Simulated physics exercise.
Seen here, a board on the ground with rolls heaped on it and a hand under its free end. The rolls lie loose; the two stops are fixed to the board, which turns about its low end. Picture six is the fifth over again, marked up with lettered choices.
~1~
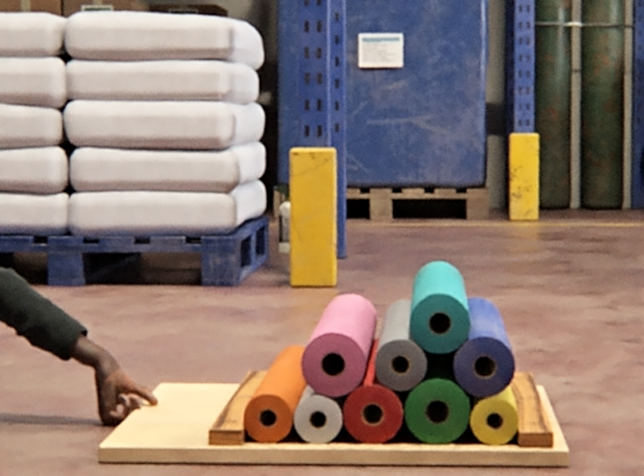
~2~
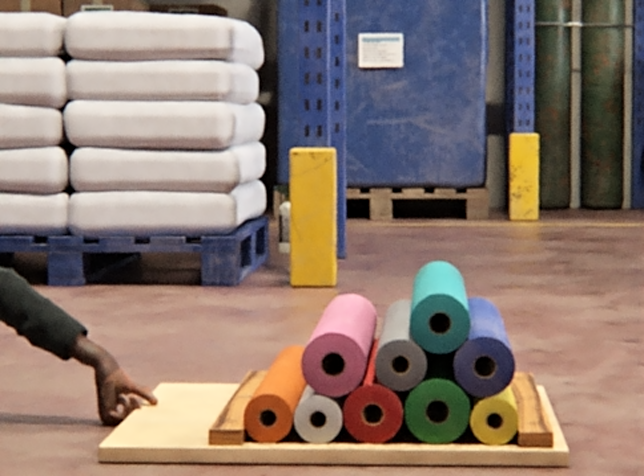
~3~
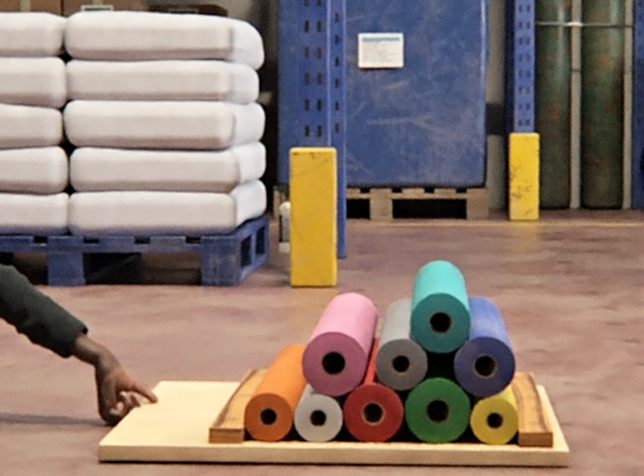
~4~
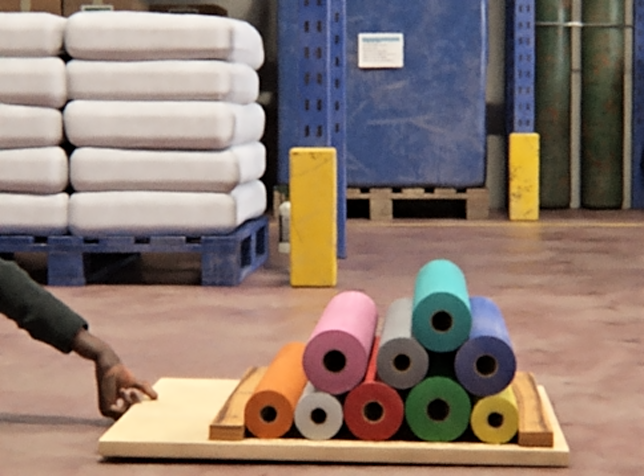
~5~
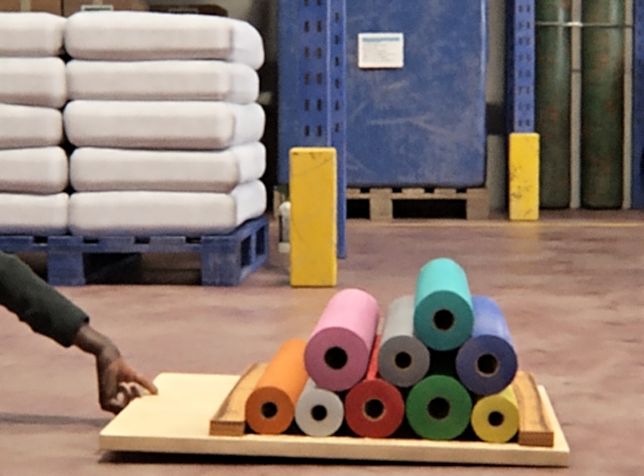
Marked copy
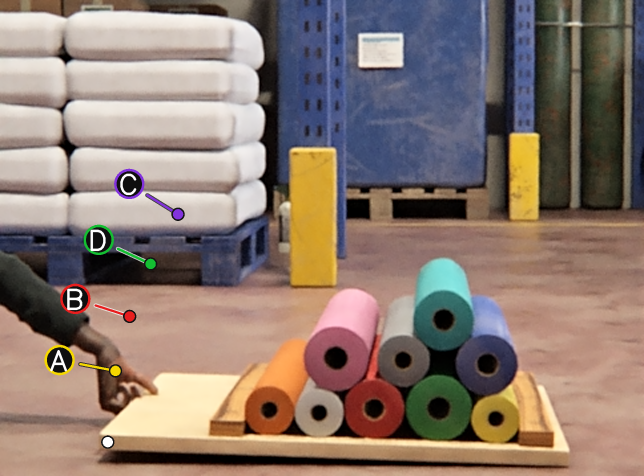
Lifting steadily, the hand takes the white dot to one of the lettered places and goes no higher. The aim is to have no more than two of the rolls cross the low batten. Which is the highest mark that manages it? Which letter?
No higher than C.
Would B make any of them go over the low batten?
Yes.
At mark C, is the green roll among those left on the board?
Yes.
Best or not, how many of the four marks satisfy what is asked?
Four of the four.
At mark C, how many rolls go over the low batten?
With C, two.
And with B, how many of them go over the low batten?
It comes to two.
On the marked copy, A at (116, 371); B at (129, 317); C at (178, 214); D at (150, 264); the white dot at (108, 442).
Taking C. A third of the way, board at 18°.
Two thirds of the way, board at 32°.
When it is over, board at 32°, two over the low batten (blue, turquoise).
As for the rest, A two over the low batten (blue, turquoise); B two over the low batten (blue, turquoise); D two over the low batten (blue, turquoise).
